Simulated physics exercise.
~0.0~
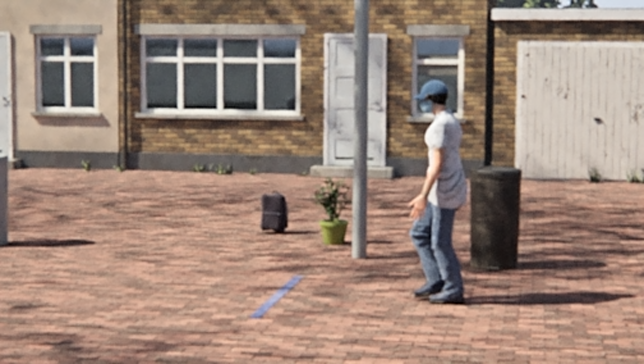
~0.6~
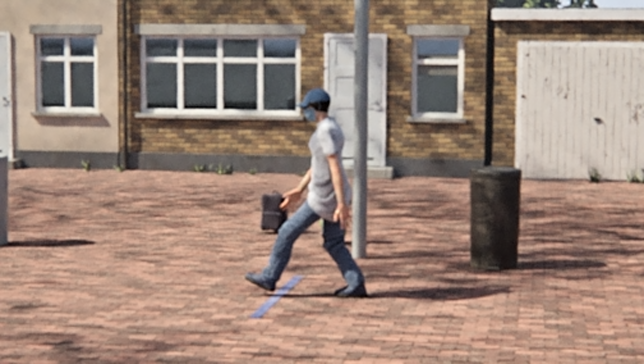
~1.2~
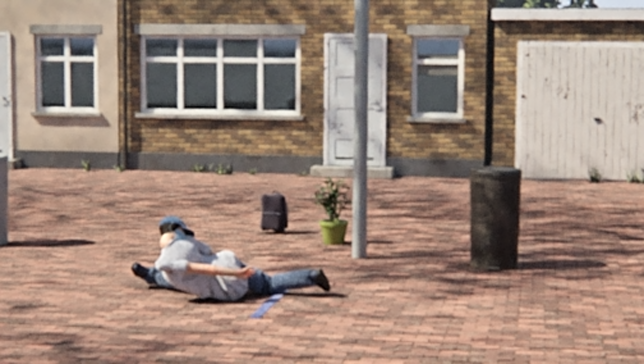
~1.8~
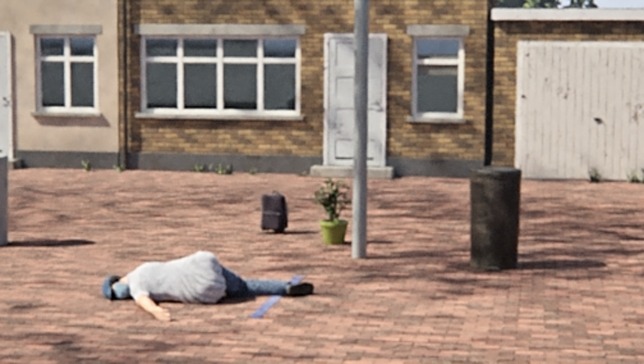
On a brick-paved yard, a person in a blue cap walking left, falling forward across a blue strip and lying face down.
